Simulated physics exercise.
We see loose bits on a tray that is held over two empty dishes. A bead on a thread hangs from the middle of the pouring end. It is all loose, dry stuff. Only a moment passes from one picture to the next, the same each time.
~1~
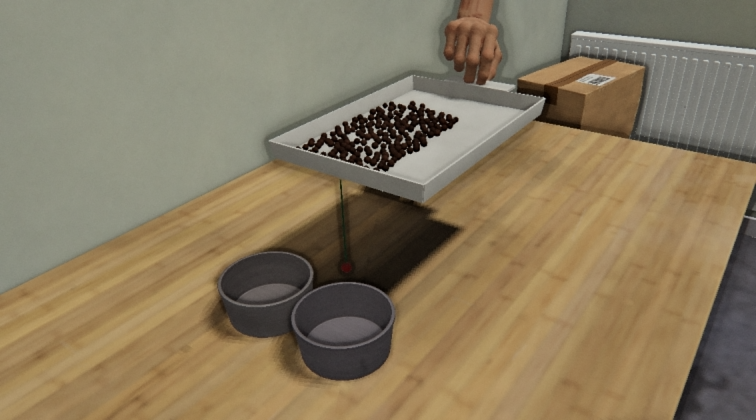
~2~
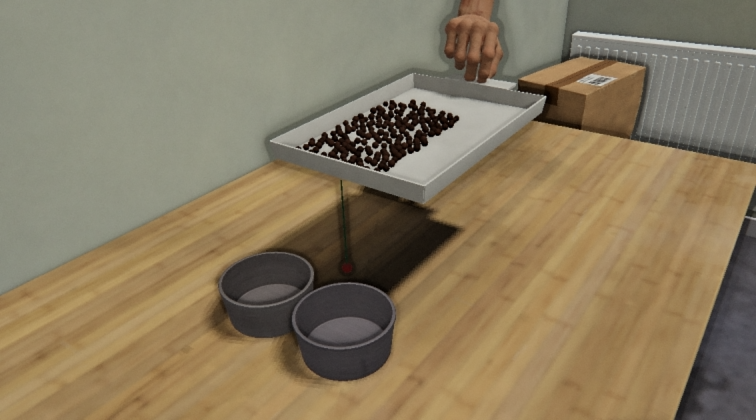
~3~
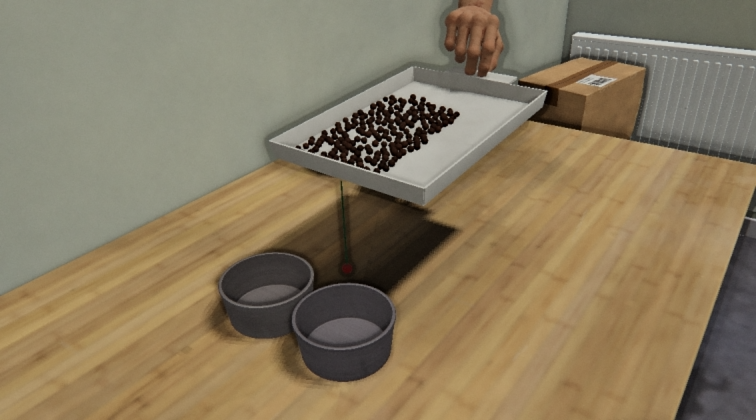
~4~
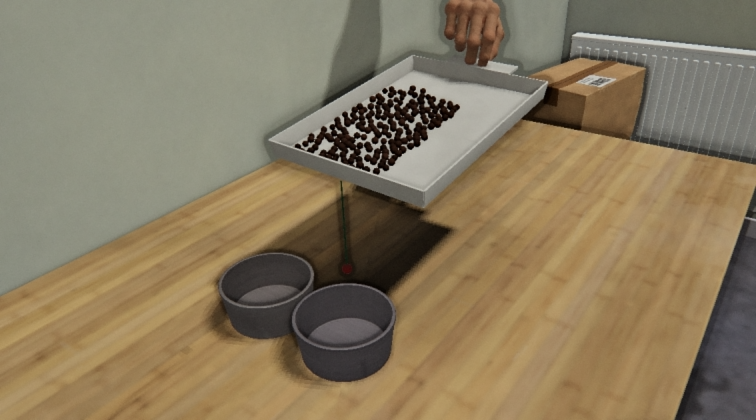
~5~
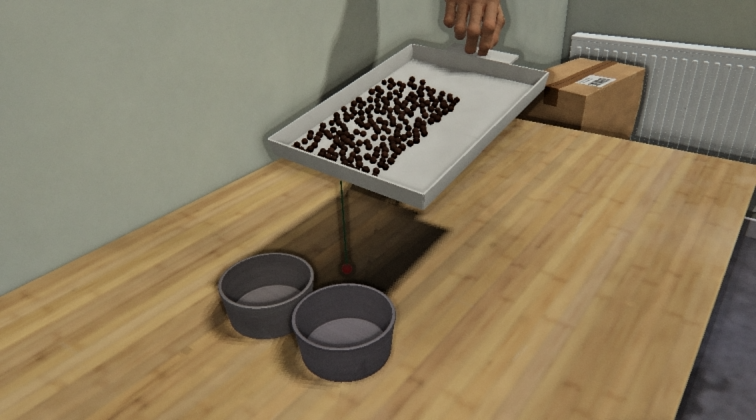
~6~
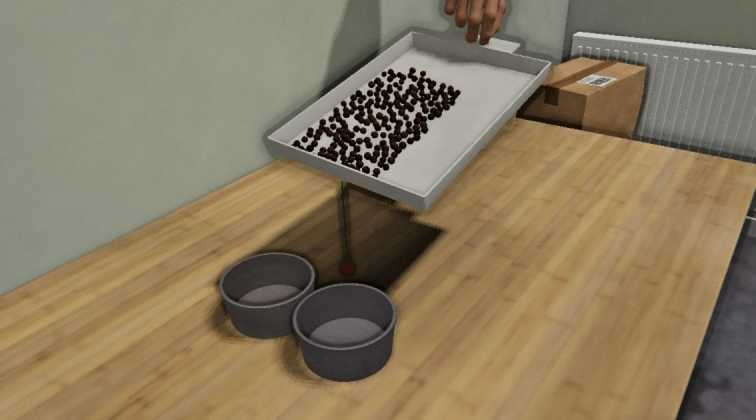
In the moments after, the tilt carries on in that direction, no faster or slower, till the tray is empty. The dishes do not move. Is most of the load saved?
Caught overall: Less than half.
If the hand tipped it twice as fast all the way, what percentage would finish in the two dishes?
Roughly 30 in a hundred.
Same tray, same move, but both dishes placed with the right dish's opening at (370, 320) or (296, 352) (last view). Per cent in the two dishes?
Near 70 % and 0 %.
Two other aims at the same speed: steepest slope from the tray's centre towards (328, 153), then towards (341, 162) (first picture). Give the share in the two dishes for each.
The first gives 70 %, the second 90 %.
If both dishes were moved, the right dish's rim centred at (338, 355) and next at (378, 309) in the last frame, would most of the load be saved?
The first try: Under half. The second: The larger part.
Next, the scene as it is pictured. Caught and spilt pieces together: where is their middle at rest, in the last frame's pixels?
Near (400, 366).
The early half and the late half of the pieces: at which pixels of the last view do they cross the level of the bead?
Around (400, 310) and then (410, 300).
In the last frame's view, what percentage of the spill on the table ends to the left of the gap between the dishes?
Near 10 %.
Just after the last frame, tray tipped steeply; almost all on the tray; just a few in the right dish.
A moment on, tray tipped right over; roughly half on the tray; about a tenth in the right dish; roughly a quarter outside both; roughly a third in the air.
Further on, tray tipped past a quarter turn; roughly a third in the right dish; roughly two thirds outside both.
When it is over, tray tipped past a quarter turn; roughly a third in the right dish; not one in the left dish; roughly two thirds outside both.
